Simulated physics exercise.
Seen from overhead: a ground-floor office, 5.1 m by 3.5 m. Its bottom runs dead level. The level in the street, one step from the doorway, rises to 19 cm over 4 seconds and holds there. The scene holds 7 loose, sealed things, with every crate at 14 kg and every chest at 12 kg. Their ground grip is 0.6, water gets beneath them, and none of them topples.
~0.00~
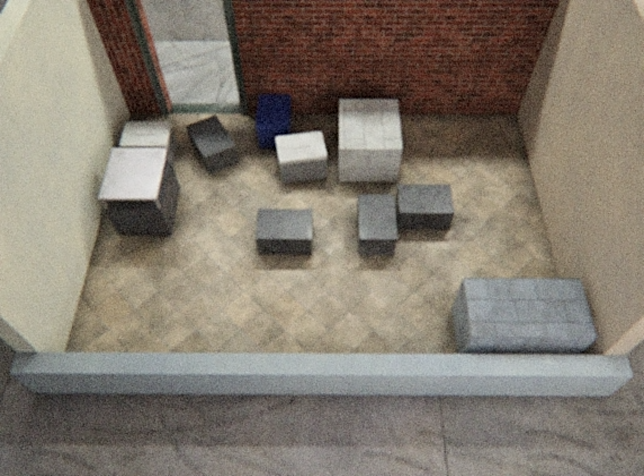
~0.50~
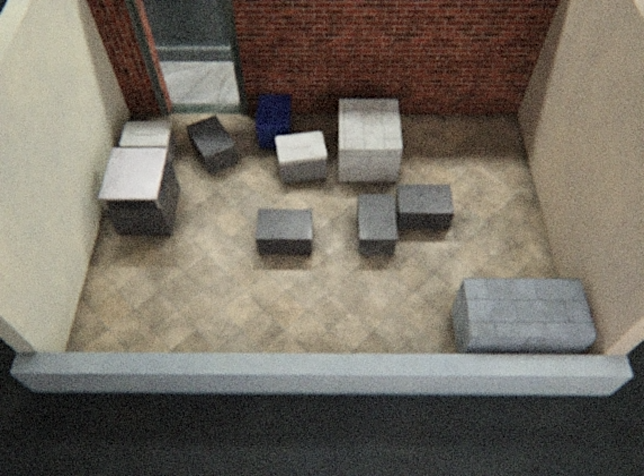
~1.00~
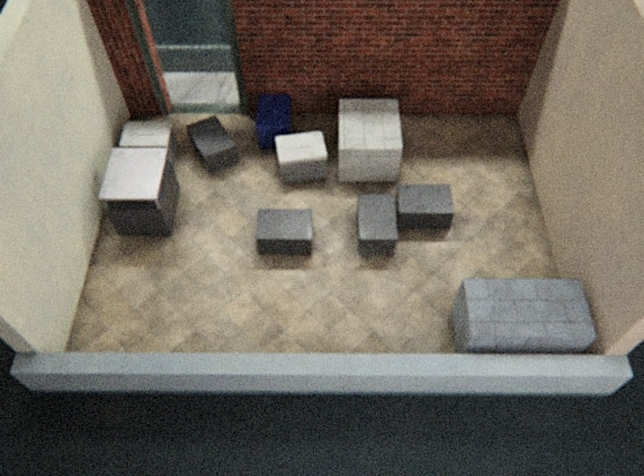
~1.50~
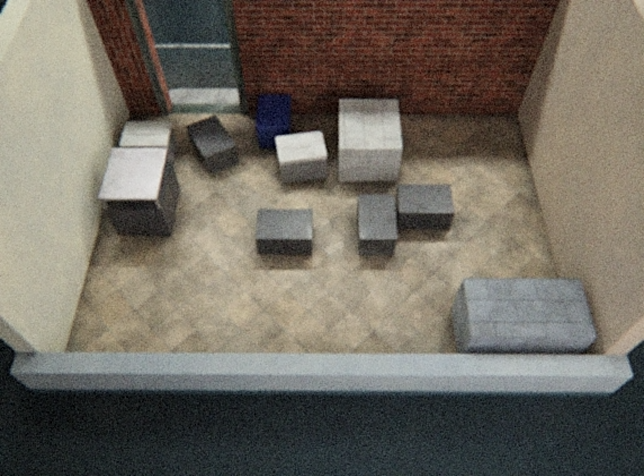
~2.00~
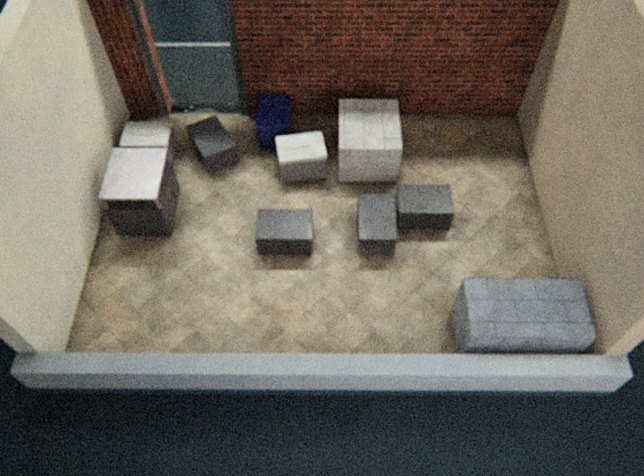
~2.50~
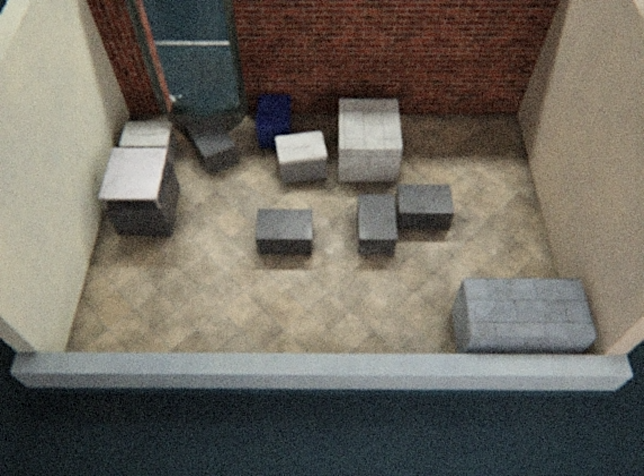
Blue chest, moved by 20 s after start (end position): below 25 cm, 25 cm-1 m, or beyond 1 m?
Beyond 1 m.
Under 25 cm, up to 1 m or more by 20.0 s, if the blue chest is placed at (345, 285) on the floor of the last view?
By then it winds up well off.
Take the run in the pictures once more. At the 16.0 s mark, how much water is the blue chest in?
Roughly 7 cm deep.
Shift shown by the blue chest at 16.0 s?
Roughly 10 cm.
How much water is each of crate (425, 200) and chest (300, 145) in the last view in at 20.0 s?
Close to 14 and 9 centimetres.
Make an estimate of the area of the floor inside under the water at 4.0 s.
Wet: Near 2.5 m2.
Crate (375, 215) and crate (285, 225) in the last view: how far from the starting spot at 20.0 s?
First 60 cm, then 250 cm.
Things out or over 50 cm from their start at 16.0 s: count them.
At that time I count 3.
After 4.0 s the blue chest is near (274, 110), 0.0 m from its start, aground; 0 afloat.
After 9.0 s the blue chest is near (274, 110), 0.0 m from its start, aground; 2 afloat.
After 16.0 s the blue chest is near (265, 111), 0.1 m from its start, afloat; 6 afloat.
After 20.0 s the blue chest is near (304, 289), 2.6 m from its start, afloat; 7 afloat.
